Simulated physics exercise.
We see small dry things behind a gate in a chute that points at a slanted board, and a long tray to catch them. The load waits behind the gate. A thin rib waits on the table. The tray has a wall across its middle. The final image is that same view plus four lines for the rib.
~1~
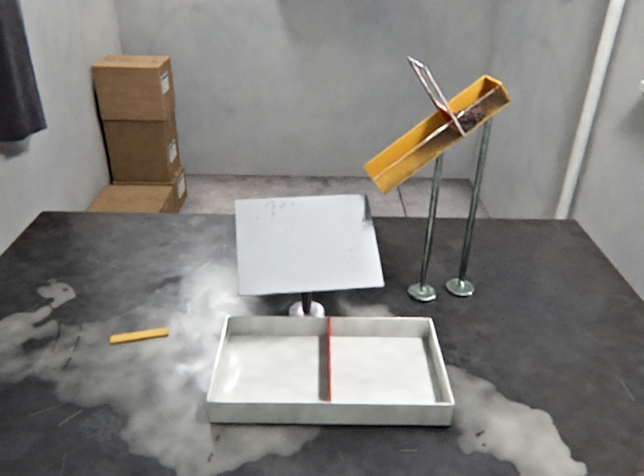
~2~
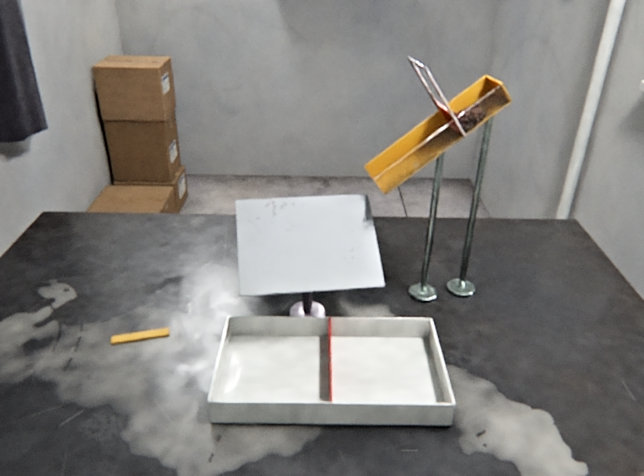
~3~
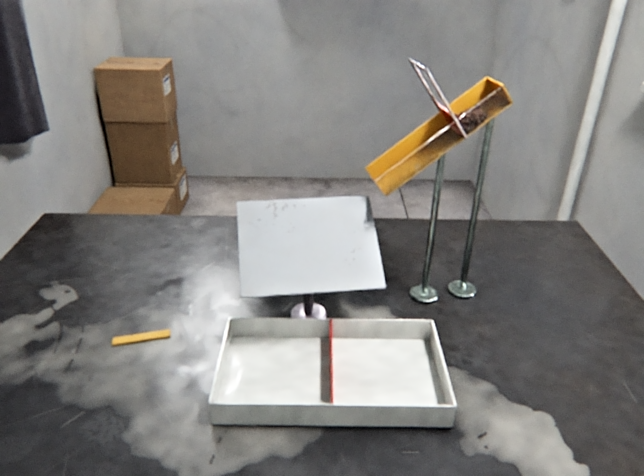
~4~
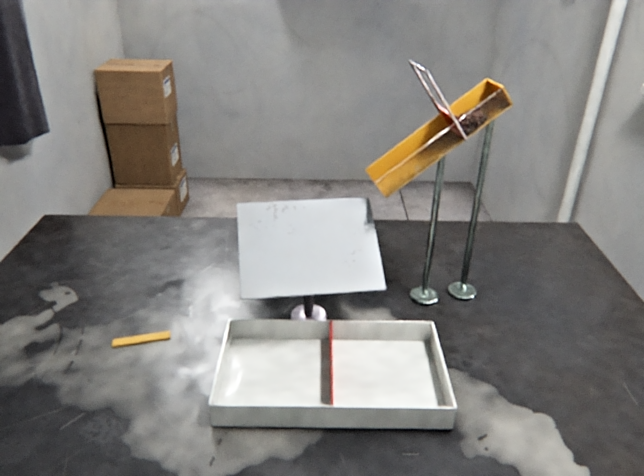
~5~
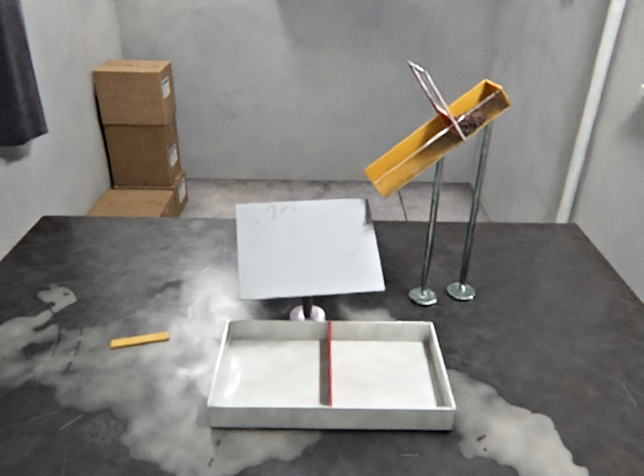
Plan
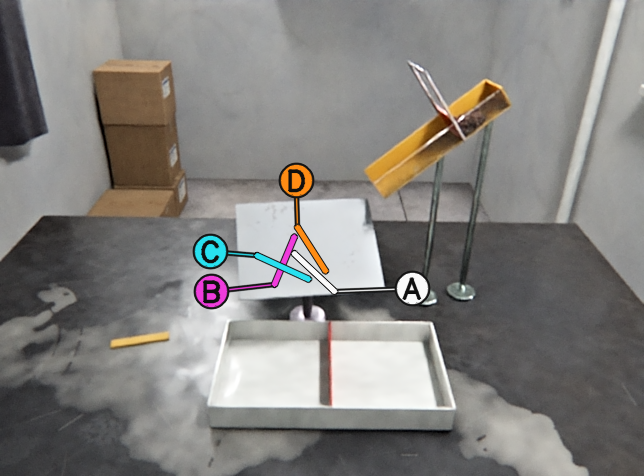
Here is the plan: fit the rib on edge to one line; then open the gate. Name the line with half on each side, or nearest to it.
The best line is C.
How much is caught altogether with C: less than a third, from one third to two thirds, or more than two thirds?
It is more than two thirds.
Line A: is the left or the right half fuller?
The right half.
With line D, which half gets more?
More lands on the right.
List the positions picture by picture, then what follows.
In the first picture, load behind the gate at (464, 118), allspice berries; lip of the chute at (379, 188), sloping fairly steeply.
In the second picture, middle of the board at (308, 242), tilted fairly steeply; middle of its low edge at (314, 291); of its high edge at (303, 197).
In the third picture, front corners of the tray at (210, 403) and (456, 406); front end of its middle wall at (333, 404); gate still shut at (445, 111).
In the fourth picture, middle of the load at (465, 121); lip at (381, 191).
In the fifth picture, middle of the load at (464, 122); lip at (380, 192).
On the marked copy, line A from (294, 253) to (334, 291); line B from (294, 236) to (274, 284); line C from (256, 255) to (308, 279); line D from (297, 227) to (325, 271).
Choosing A, of what is caught, a small part in the left half, most in the right.
Choosing B, of what is caught, nearly all in the left half, a small part in the right.
Choosing C, of what is caught, about half in the left half, about half in the right.
Choosing D, of what is caught, a small part in the left half, nearly all in the right.
